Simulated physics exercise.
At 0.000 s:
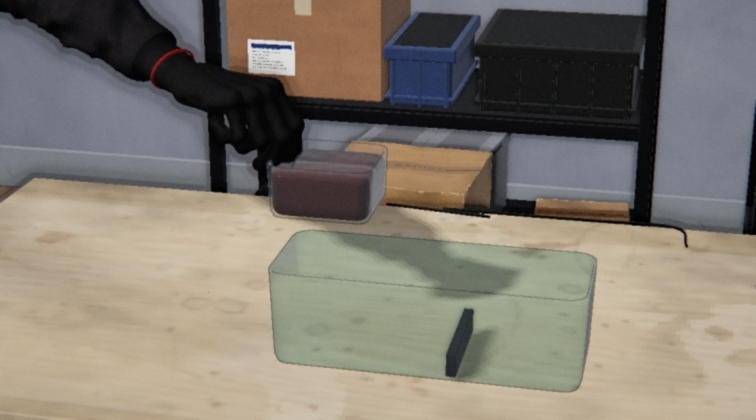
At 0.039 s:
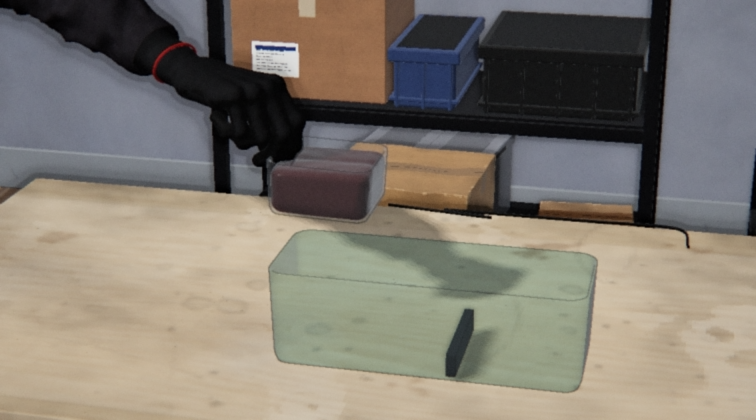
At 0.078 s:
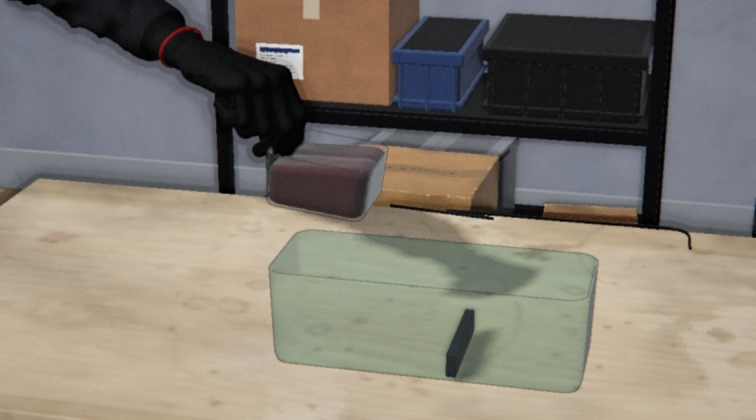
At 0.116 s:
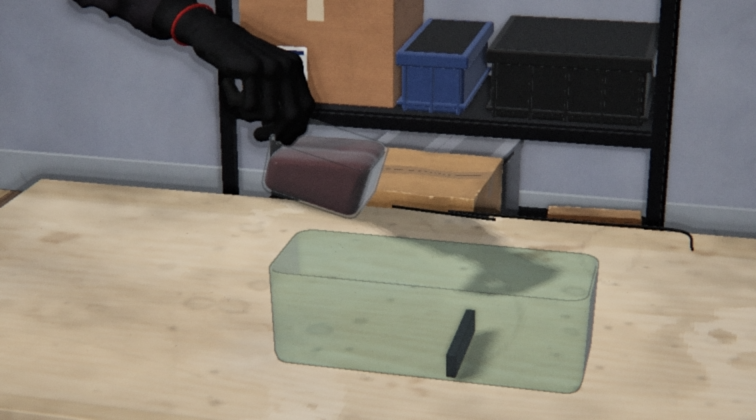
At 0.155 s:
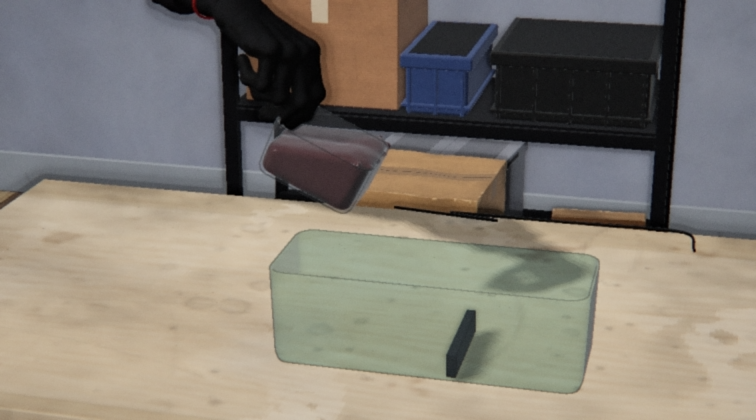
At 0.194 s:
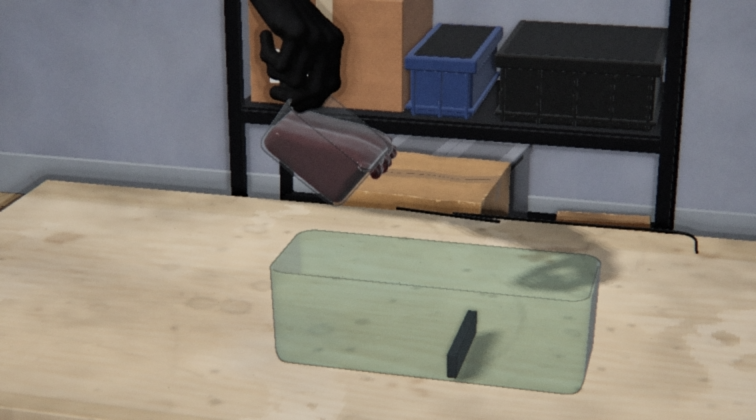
A black-gloved hand with a red band at the wrist holds a clear food box of dark red wine above a pale wooden table, seen from the front and slightly above. Below it sits a long, see-through green basin with a small dark upright wall inside, before shelves holding cardboard, blue and black boxes. The hand turns the box rightwards, slowly then faster, until a little wine reaches over its edge, while the view drifts slightly.
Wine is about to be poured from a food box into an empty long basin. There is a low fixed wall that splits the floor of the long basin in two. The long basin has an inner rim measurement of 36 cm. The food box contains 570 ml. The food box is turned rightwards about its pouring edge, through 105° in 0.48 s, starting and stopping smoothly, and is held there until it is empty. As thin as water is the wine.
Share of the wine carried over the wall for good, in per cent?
Near 57 per cent.
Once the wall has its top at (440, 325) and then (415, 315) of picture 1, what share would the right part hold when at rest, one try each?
In turn about 70 and 80 per cent.
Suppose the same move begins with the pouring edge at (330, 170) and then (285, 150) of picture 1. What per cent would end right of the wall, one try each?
Roughly 25 per cent the first time and 20 per cent the second.
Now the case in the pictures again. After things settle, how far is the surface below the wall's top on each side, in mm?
Roughly 20 mm on the left side and roughly 10 mm on the right.
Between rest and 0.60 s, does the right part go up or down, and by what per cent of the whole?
The right part loses close to 18 per cent.
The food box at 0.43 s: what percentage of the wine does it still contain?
Near 28 in a hundred.
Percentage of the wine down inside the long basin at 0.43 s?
About 14%.
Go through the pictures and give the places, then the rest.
Tilt 0°; pouring edge (379, 161); surface from (281, 159) to (379, 166); the long basin's rim runs from (282, 252) to (592, 279); the wall's top is at (460, 332), in the first frame.
Tilt 2°; pouring edge (379, 161); surface from (281, 158) to (378, 164), in the second frame.
Tilt 7°; pouring edge (379, 161); surface from (281, 154) to (379, 159), in the third frame.
Tilt 14°; pouring edge (379, 161); surface from (280, 146) to (380, 156); 1 per cent is over the edge, in the fourth frame.
Tilt 25°; pouring edge (379, 161); surface from (280, 134) to (380, 154); 4 per cent is over the edge, in the fifth frame.
Tilt 37°; pouring edge (380, 160); surface from (280, 118) to (369, 143); 7 per cent is over the edge, in the sixth frame.
Then, 0.43 s in, the tilt is 102° and 27 per cent is still to pour, 13 is left of the wall and 0 right of it.
Then, 0.60 s in, the tilt is 105° and 3 per cent is still to pour, 13 is left of the wall and 74 right of it.
Then, 0.78 s in, the tilt is 105° and 0 per cent is still to pour, 26 is left of the wall and 55 right of it.
Then, 0.98 s in, the tilt is 105° and 0 per cent is still to pour, 37 is left of the wall and 59 right of it.
Finally, 39 per cent lies left of the wall, 57 right of it and 4 outside.
